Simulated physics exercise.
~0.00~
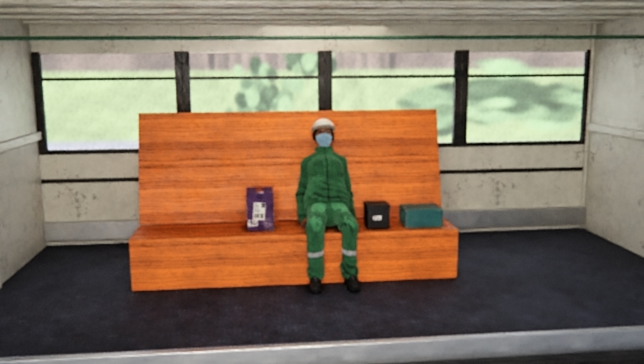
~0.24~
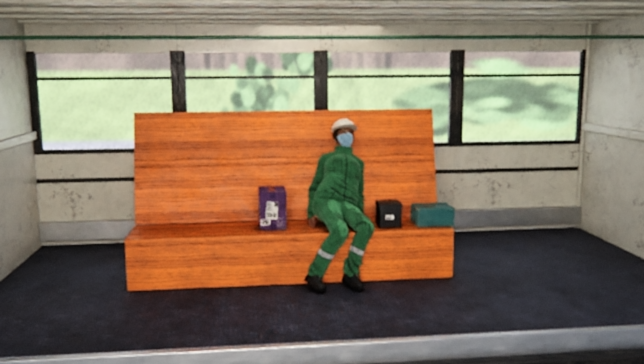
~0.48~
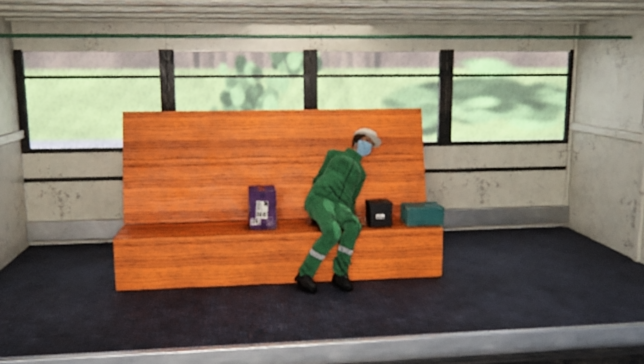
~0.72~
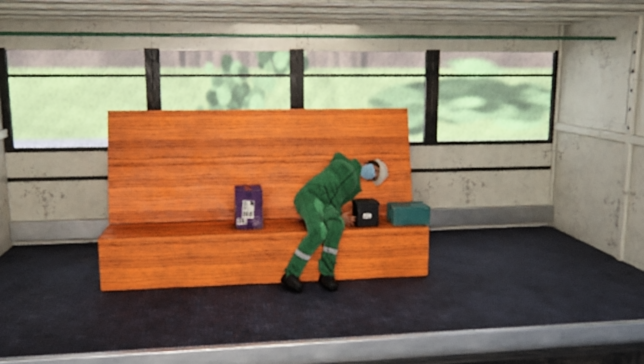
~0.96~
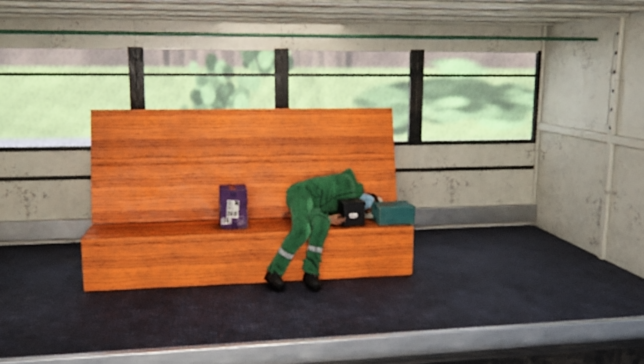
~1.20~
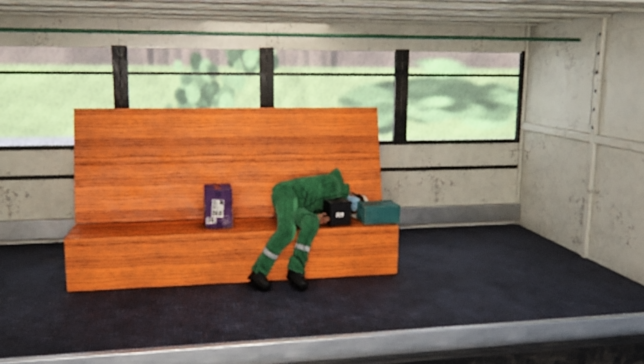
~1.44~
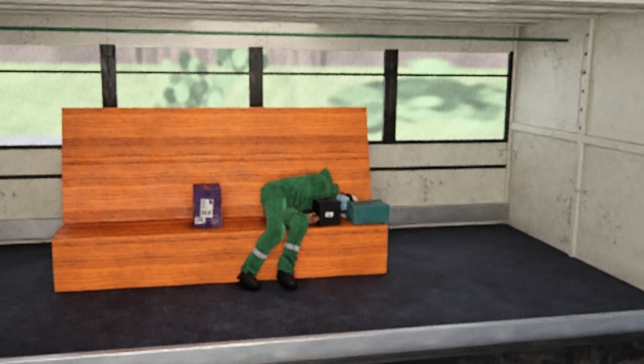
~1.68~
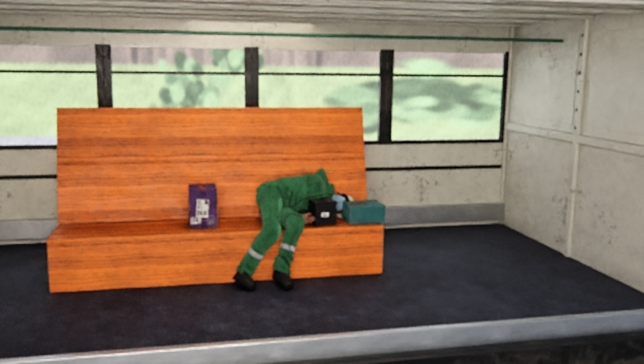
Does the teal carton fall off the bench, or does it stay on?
The teal carton stays on the bench, still resting to the right of the black tub beside the slumped passenger.
A passenger in green coveralls, a pale helmet and a face mask sits limply on a long orange bench in a metro car, seen from the front with windows behind. A purple pack stands to the left, and a black tub and a teal carton sit to the right. The passenger leans right, then tips further as the head sinks toward the black tub. The upper body folds down sideways over the tub while the view pans slightly right. At the end the passenger lies slumped, hips still on the seat, and all three items remain on the bench.
